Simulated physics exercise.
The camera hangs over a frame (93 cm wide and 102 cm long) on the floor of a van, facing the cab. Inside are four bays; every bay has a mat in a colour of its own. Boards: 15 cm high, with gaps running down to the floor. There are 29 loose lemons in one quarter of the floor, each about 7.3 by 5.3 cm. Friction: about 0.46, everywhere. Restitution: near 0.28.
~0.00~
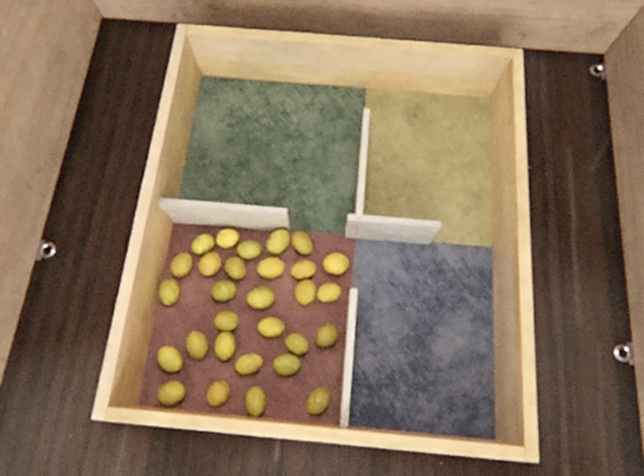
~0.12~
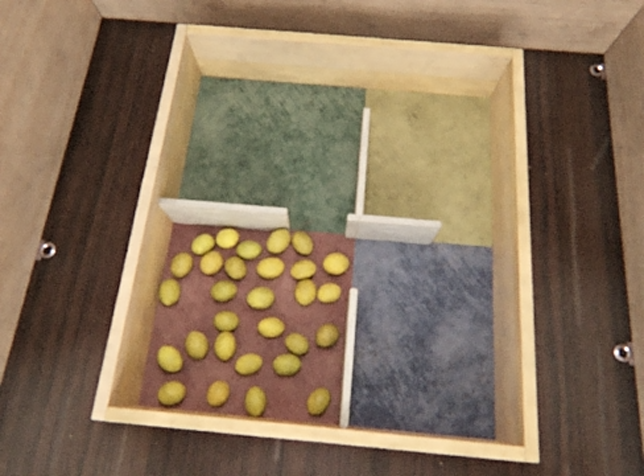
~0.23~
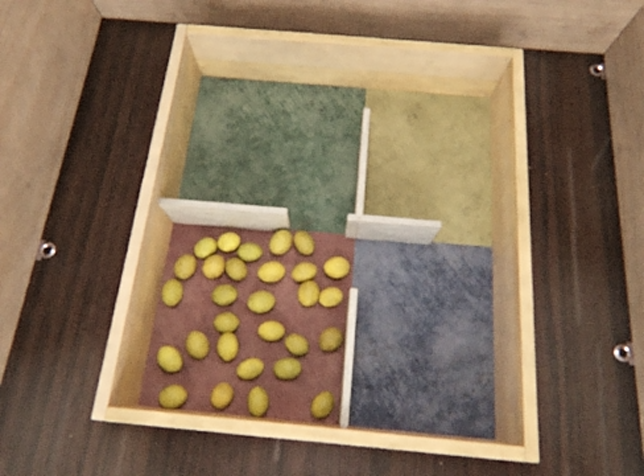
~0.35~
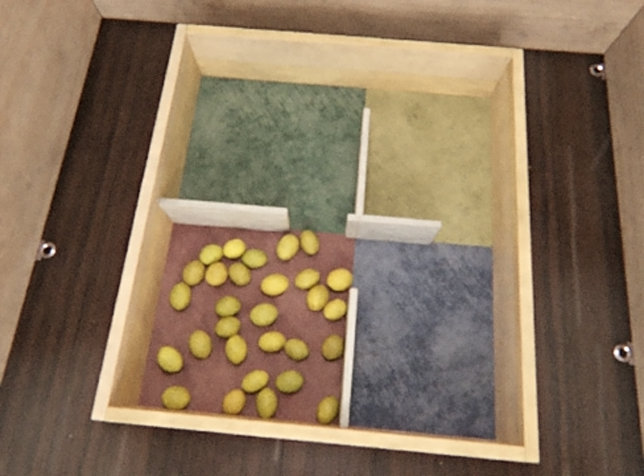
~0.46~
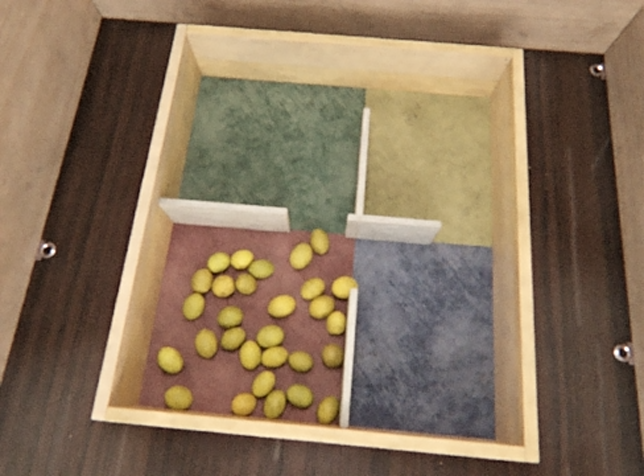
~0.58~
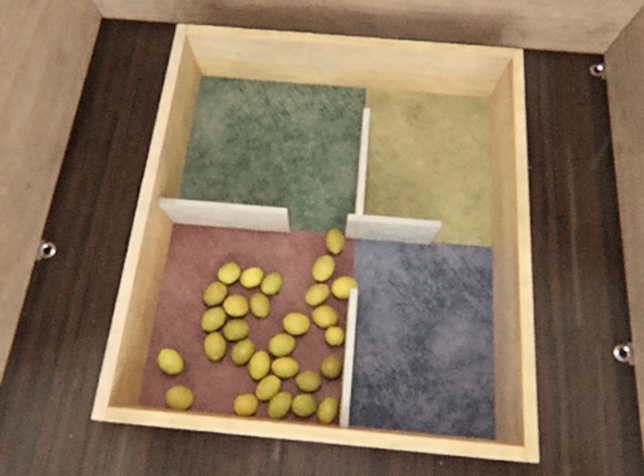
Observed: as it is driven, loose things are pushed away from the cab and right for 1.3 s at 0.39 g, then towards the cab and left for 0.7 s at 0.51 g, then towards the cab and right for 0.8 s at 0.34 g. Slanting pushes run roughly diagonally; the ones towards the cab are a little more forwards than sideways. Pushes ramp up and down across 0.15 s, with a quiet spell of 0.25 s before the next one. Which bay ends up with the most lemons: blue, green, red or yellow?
The red bay.
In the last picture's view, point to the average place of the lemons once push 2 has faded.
Centred roughly on pixel (224, 262).
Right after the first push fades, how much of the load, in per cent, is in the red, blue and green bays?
By then: Red 90, blue 10, green 0 per cent.
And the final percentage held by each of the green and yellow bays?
Final split, approximately: Green 10 in a hundred, yellow 0 in a hundred.
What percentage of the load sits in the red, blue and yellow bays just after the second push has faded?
Well, you'd find red at 90, blue at 0 and yellow at 0 per cent.
After push 1 (1.54 s), 27 in the red bay and 2 in the blue bay.
After push 2 (2.49 s), 27 in the red bay and 2 in the green bay.
After push 3 (3.54 s), 25 in the red bay and 4 in the green bay.
When it is over (at 4.40 s), 24 in the red bay, 1 in the blue bay, 3 in the green bay and 1 in the yellow bay.
